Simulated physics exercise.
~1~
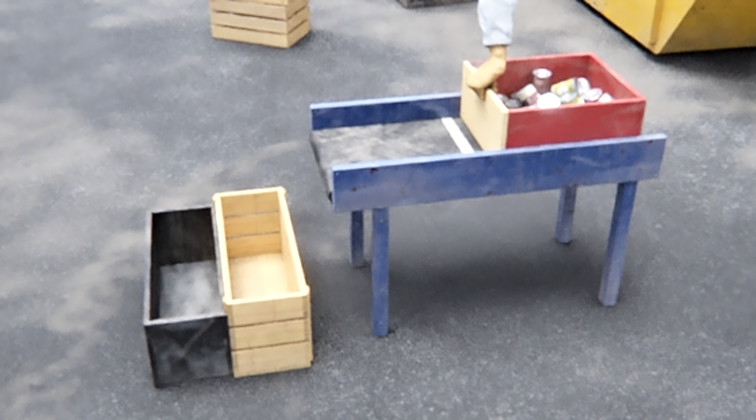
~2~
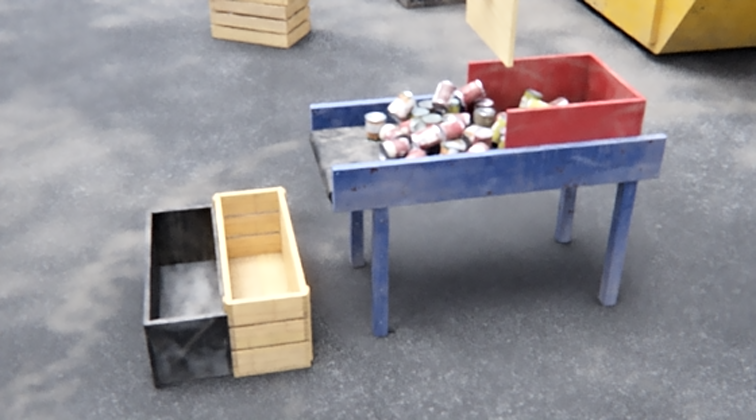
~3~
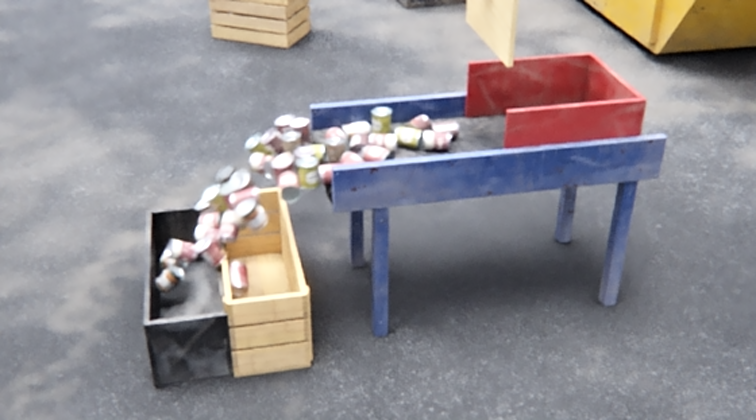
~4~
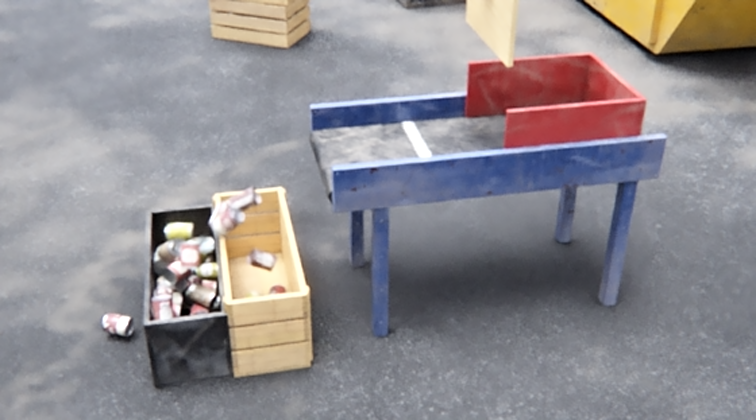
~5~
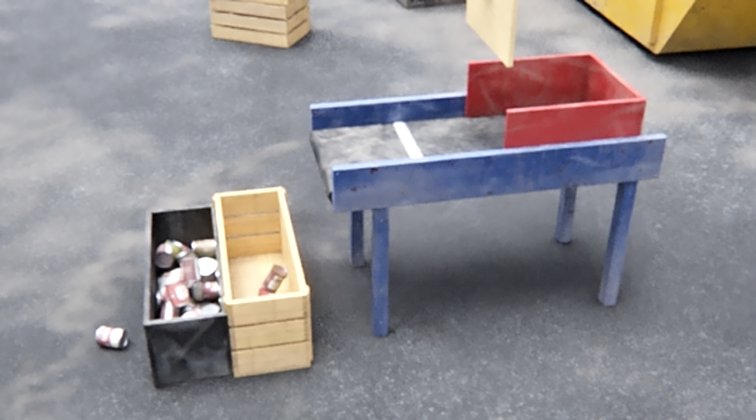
Small tins ride a belt from a red pen and drop mostly into a black bin.
